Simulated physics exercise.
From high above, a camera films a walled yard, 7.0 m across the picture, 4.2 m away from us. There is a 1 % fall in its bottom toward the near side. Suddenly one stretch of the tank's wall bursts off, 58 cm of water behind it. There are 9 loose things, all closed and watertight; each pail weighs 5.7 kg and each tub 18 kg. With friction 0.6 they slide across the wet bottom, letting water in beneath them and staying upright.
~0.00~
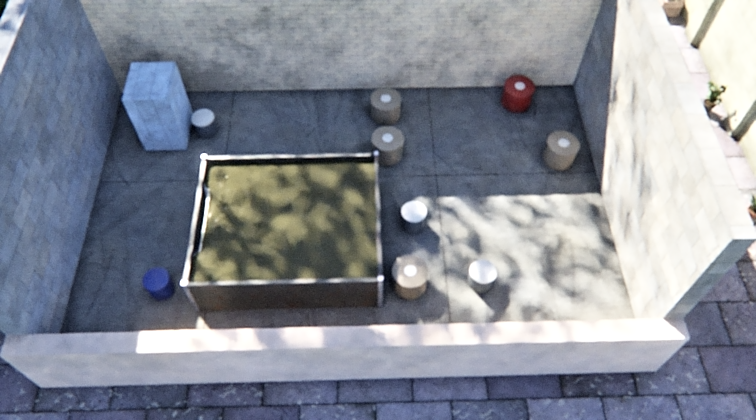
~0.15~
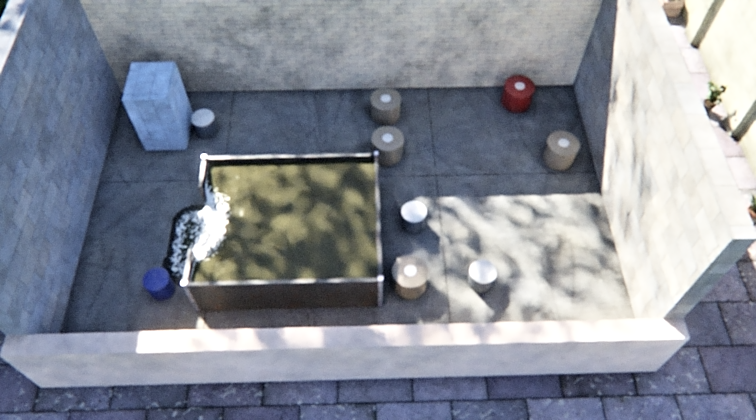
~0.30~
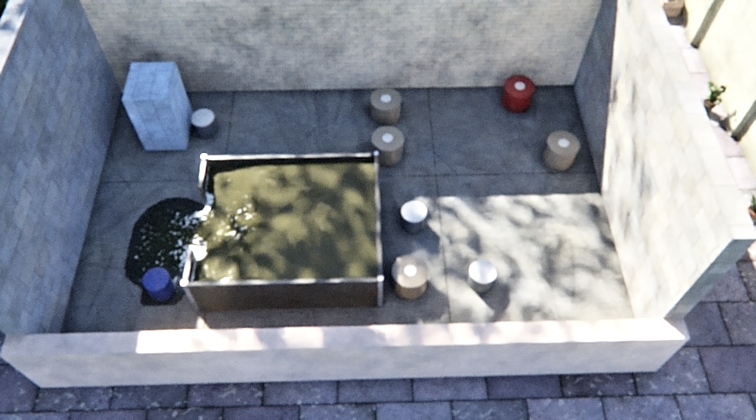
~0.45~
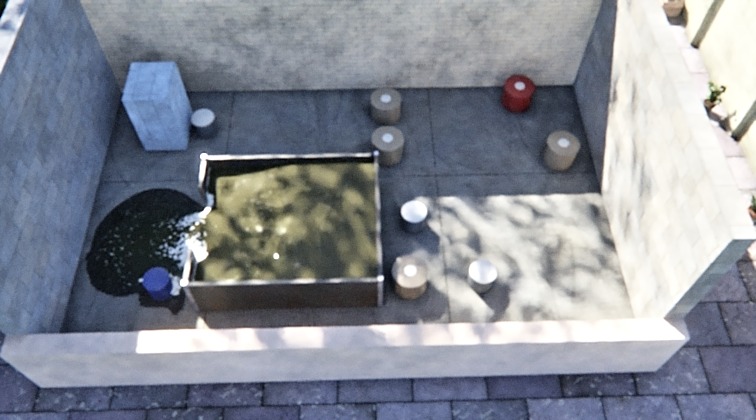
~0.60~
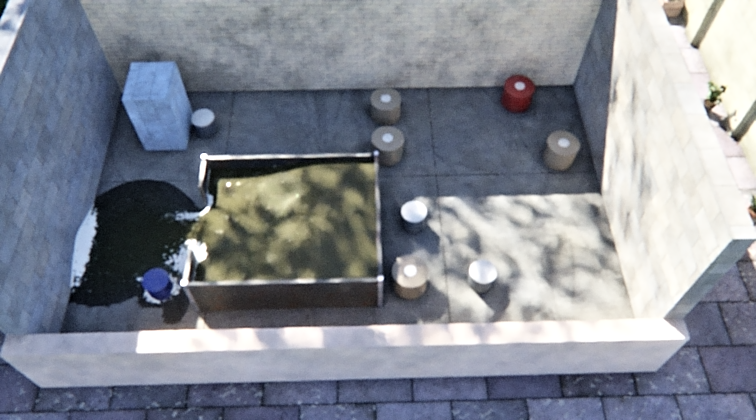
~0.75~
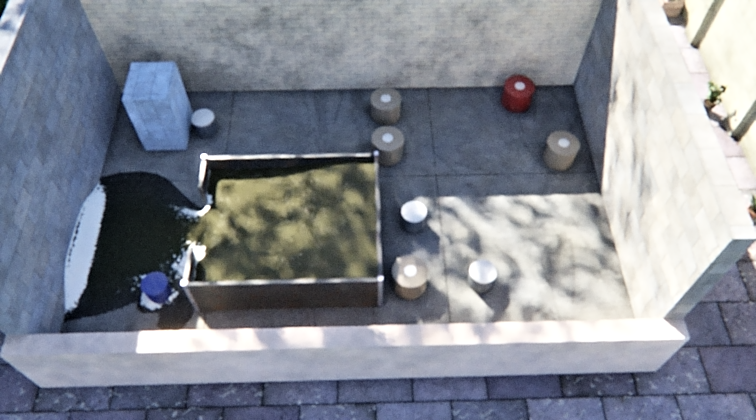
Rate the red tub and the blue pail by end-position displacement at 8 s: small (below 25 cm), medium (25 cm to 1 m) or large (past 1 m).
Red tub: Small; blue pail: Medium.
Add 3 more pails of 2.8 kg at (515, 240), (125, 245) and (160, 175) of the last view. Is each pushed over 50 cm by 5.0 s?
Note, same order as listed: Inside the limit, beyond the limit, beyond the limit.
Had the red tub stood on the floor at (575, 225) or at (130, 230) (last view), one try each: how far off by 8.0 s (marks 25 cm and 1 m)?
From the first spot it does not really budge, and from the second it goes a long way.
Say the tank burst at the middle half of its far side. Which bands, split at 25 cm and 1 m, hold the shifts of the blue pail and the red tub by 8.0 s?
Outcome - blue pail: Long-distance displacement, red tub: Long-distance displacement.
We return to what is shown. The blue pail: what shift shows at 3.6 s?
It is about 20 cm out of place by then.
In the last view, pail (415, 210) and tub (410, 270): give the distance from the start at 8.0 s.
The first ends 0 cm from its start, the second 0 cm.
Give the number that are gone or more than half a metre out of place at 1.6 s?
It comes to 0.
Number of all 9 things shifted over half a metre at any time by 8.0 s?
Result: 0.
After 1.6 s the red tub is near (520, 86), 0.0 m from its start, aground; the blue pail is near (148, 308), 0.4 m from its start, aground; 0 afloat.
After 3.6 s the red tub is near (520, 86), 0.0 m from its start, aground; the blue pail is near (135, 281), 0.2 m from its start, afloat; 1 afloat.
After 5.6 s the red tub is near (520, 86), 0.0 m from its start, aground; the blue pail is near (174, 287), 0.3 m from its start, afloat; 1 afloat.
After 8.0 s the red tub is near (520, 86), 0.0 m from its start, aground; the blue pail is near (123, 303), 0.5 m from its start, afloat; 1 afloat.
